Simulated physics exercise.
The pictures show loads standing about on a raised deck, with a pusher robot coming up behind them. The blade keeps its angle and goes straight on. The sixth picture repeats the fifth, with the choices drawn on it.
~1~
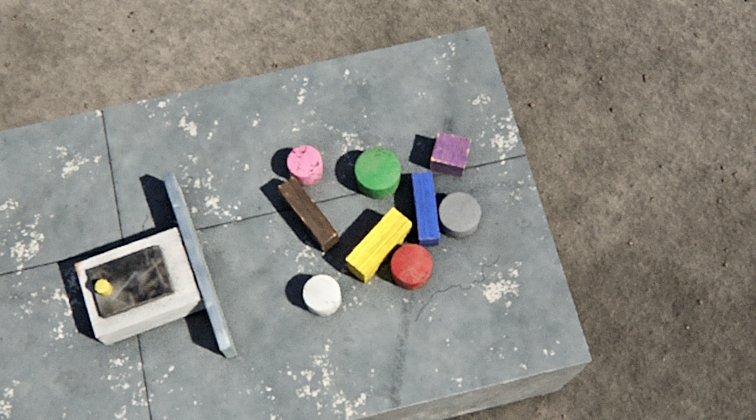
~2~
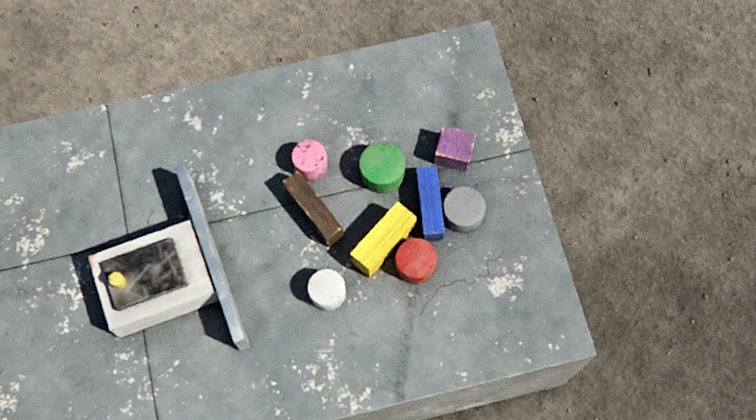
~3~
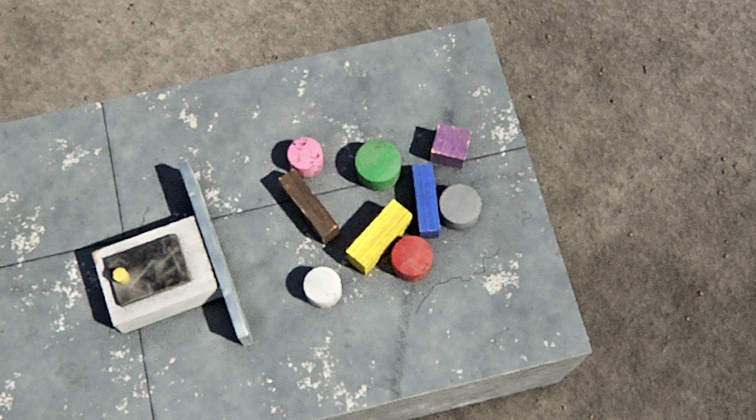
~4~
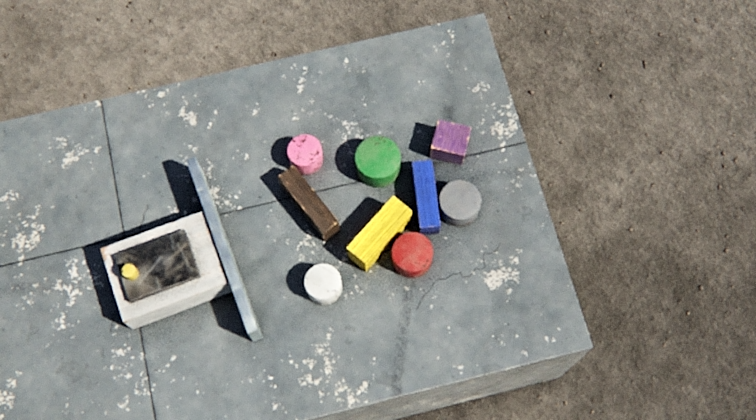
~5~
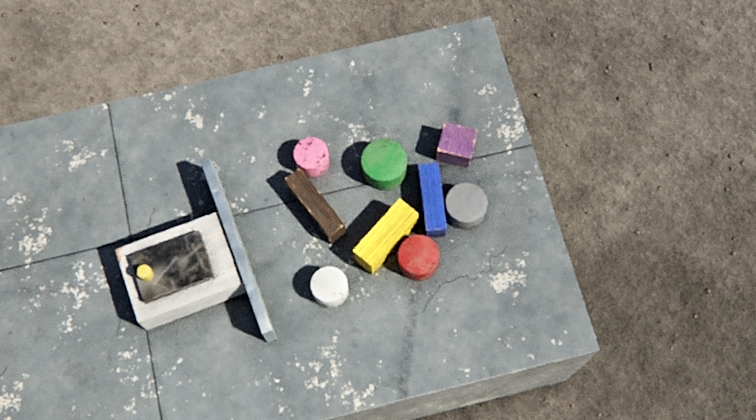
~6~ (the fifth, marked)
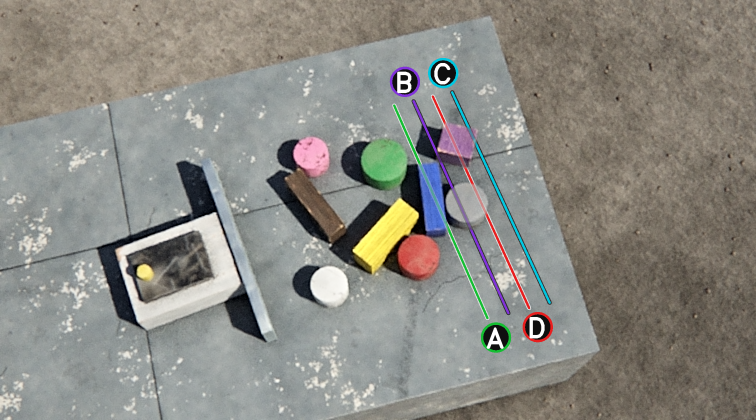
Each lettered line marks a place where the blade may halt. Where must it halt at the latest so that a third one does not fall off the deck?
The farthest such stop is D.
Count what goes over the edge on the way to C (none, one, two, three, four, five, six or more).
In all, four.
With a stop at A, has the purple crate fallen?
By then, no.
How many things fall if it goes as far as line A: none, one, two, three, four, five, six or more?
By then, none.
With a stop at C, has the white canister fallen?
No.
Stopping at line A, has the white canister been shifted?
Yes.
On the copy, A at (439, 208); B at (459, 203); C at (499, 193); D at (479, 198).
On D. First, robot (268, 243); pink canister (319, 154); white canister (368, 276).
Then, robot (356, 222); grey canister (502, 201); purple crate (472, 140).
Finally, robot (424, 206); grey canister over the edge; purple crate over the edge; two fallen.
By contrast, A is within the limit but short; B is within the limit but short; C drops four.
